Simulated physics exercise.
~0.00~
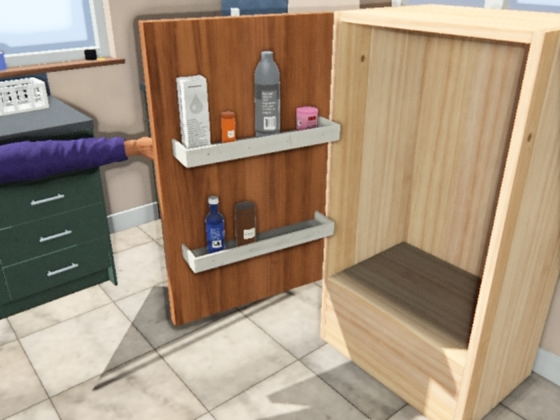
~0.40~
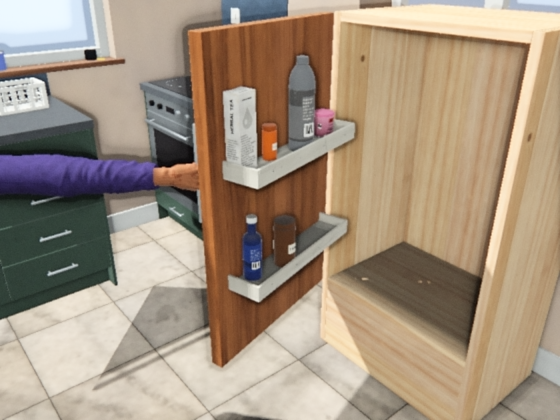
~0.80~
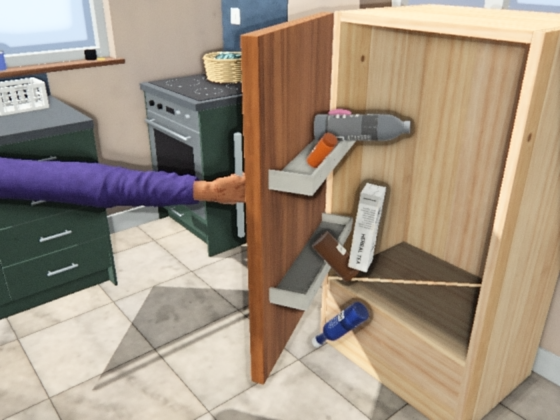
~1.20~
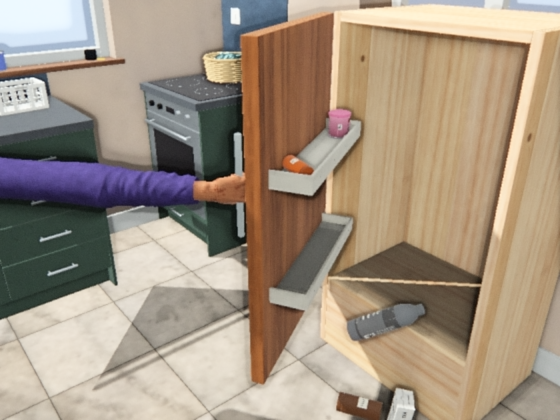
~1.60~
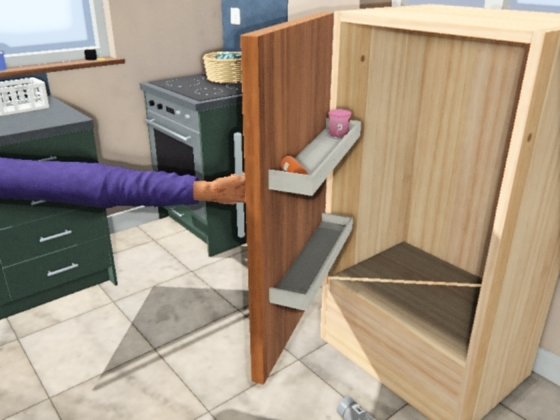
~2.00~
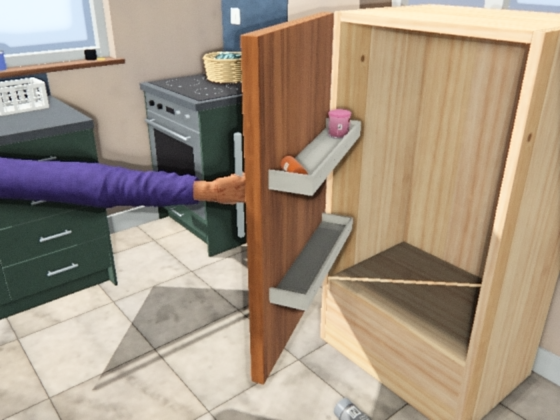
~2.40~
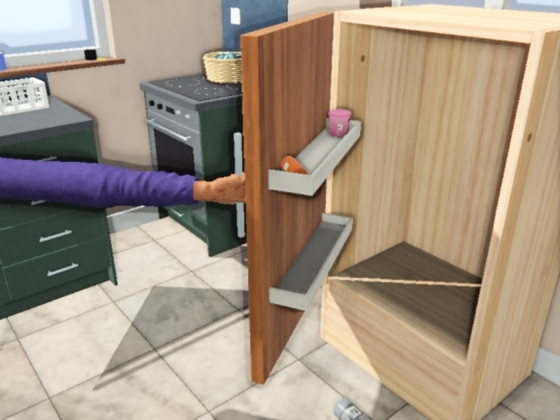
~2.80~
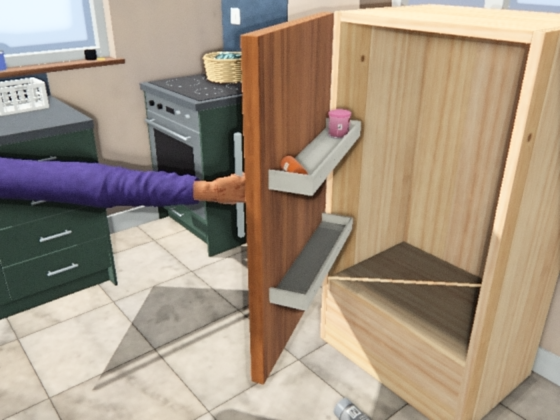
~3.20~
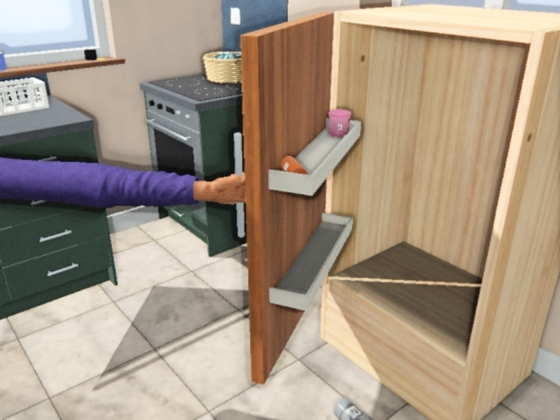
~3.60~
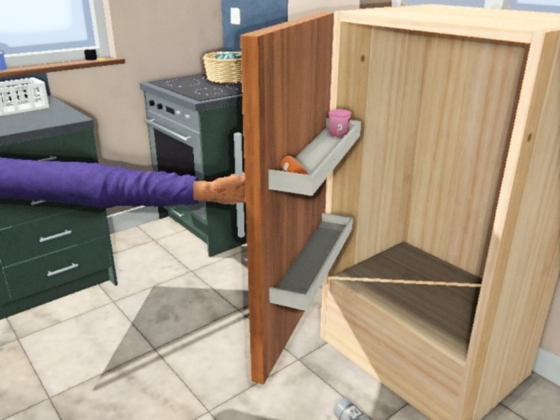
Larder door swinging towards its frame and stopping at a hand, four containers tumbling out, orange shaker toppled and pink tin still racked.
